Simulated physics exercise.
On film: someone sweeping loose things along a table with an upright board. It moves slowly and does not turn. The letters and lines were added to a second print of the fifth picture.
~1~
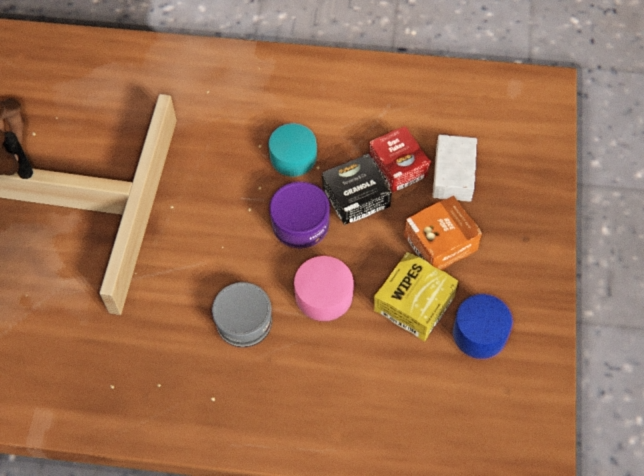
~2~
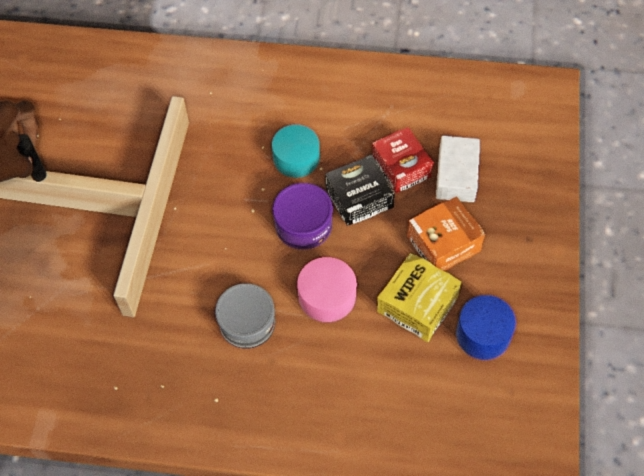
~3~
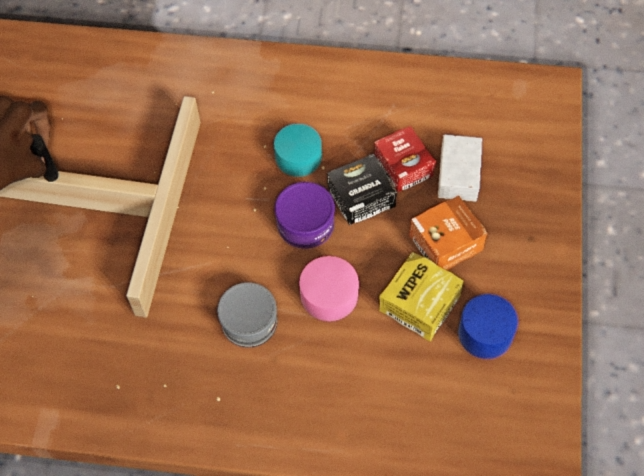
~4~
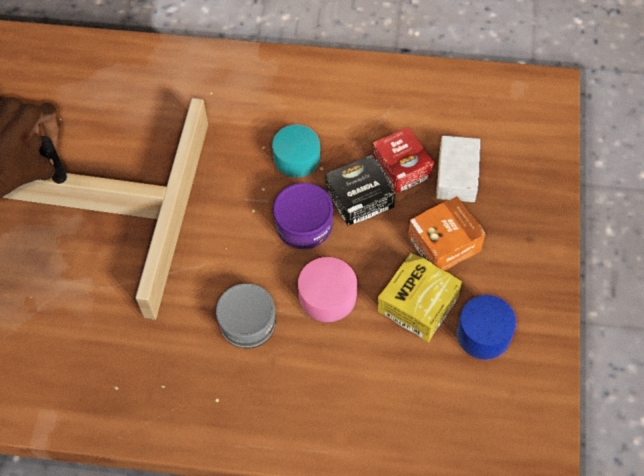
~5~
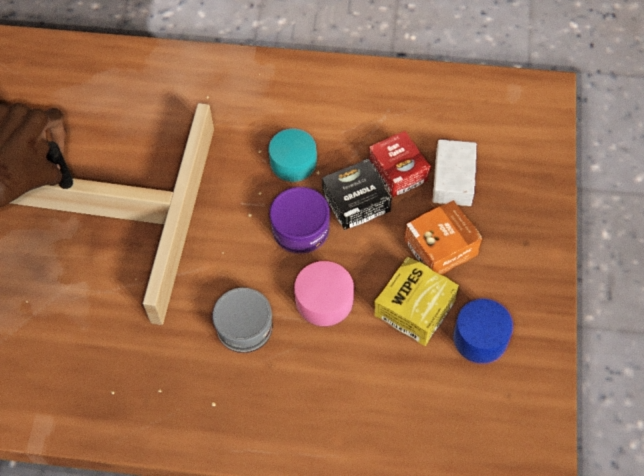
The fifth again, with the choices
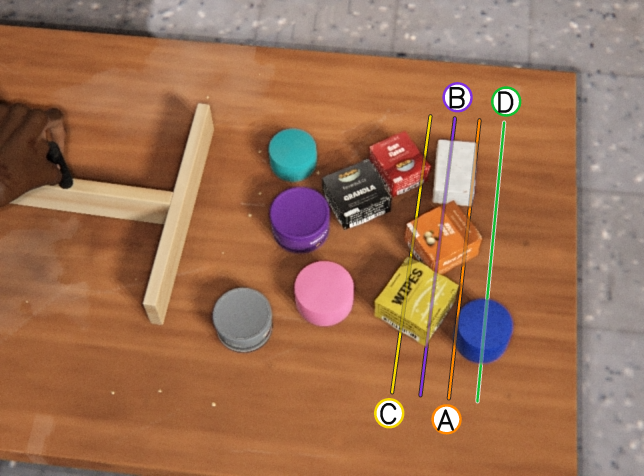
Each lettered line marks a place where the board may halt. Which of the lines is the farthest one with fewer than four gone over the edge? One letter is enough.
No farther than D.
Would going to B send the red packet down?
By then, no.
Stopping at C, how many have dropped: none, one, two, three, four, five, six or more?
By then, none.
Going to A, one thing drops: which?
The blue pot goes over.
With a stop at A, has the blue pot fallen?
Yes.
On the marked copy, A at (465, 249); B at (439, 246); C at (413, 244); D at (492, 251).
With D. Early on, board (291, 209); grey tin (307, 333); turquoise tin (336, 160).
Further on, board (404, 220); blue pot (539, 351); white block (509, 176).
At the end, board (491, 228); blue pot over the edge; orange packet over the edge; two fallen.
As for the rest, A is within the limit but short; B is within the limit but short; C is within the limit but short.
